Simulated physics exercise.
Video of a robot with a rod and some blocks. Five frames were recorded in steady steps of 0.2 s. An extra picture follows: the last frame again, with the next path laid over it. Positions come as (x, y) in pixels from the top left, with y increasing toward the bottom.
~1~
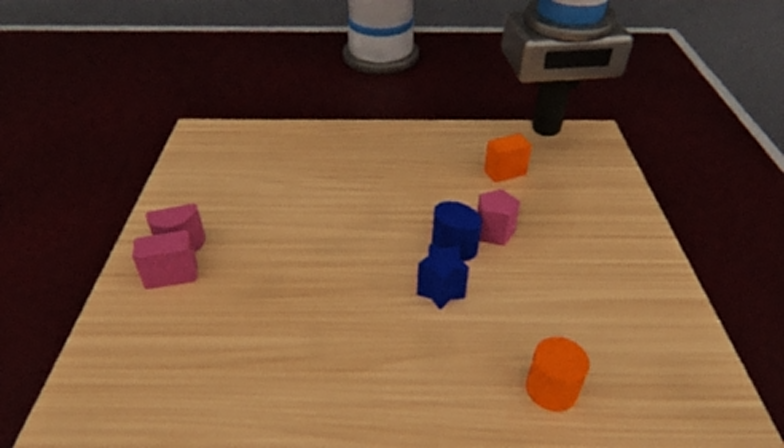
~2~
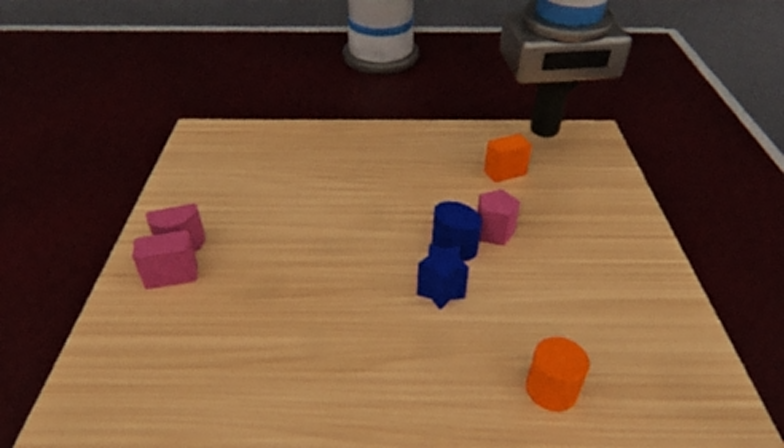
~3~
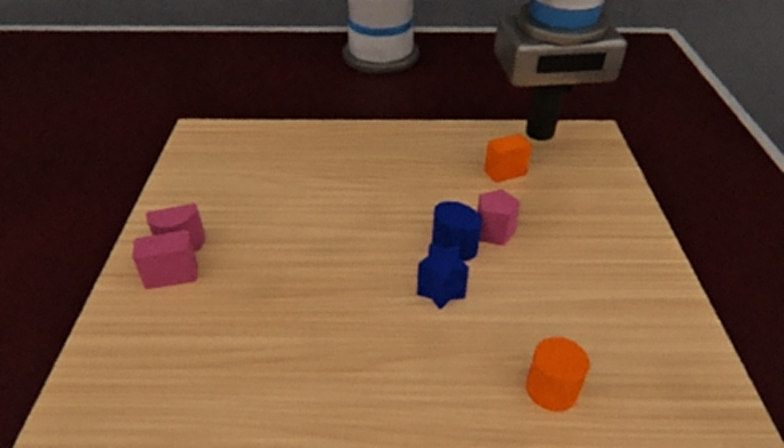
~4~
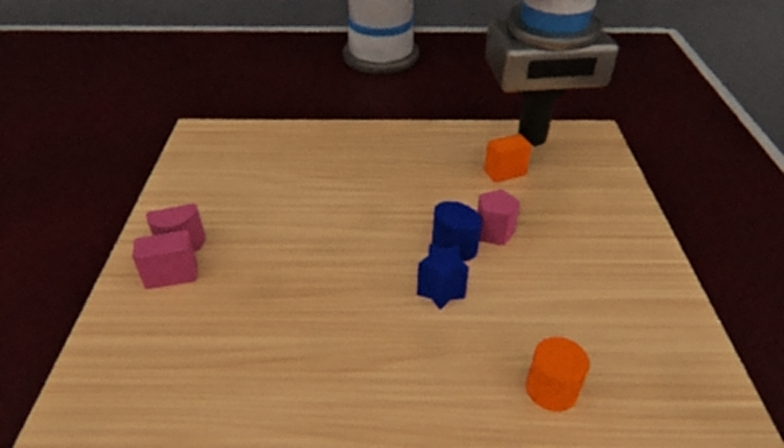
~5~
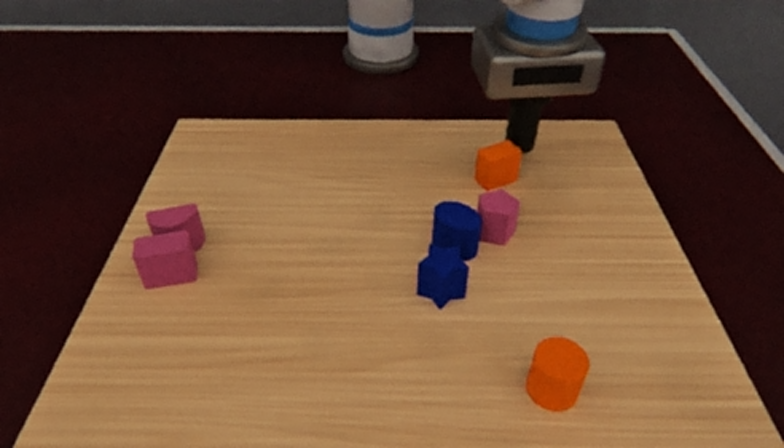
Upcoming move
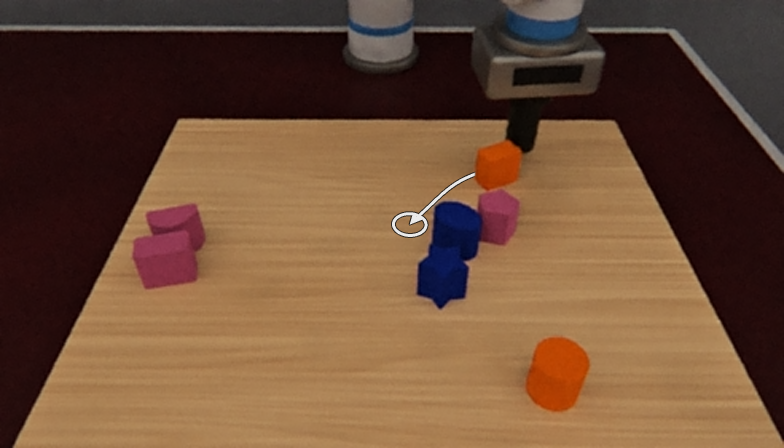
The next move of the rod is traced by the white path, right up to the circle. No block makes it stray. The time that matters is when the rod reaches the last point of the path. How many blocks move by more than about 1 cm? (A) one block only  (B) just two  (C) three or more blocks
Choice B: Just two.
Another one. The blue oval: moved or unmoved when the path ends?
Shifted.
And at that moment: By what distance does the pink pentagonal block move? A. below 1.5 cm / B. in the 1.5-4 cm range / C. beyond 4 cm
A (below 1.5 cm)
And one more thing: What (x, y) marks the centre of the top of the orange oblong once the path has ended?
That would be at about pixel (443, 196).
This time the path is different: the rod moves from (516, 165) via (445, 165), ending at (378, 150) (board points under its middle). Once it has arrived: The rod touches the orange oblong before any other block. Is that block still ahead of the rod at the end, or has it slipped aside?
Fallen away.
The line goes from (516, 165) through (473, 175) and (439, 197) to (410, 224).
What follows on the original path. One third of the way, rod (474, 157); orange oblong (474, 166), turned 60° anticlockwise.
Two thirds of the way, rod (440, 178); orange oblong (460, 189), turned 120° anticlockwise.
At the end, rod (410, 205); blue oval (466, 225); pink pentagonal block unmoved; orange oblong (443, 196), turned 215° anticlockwise.
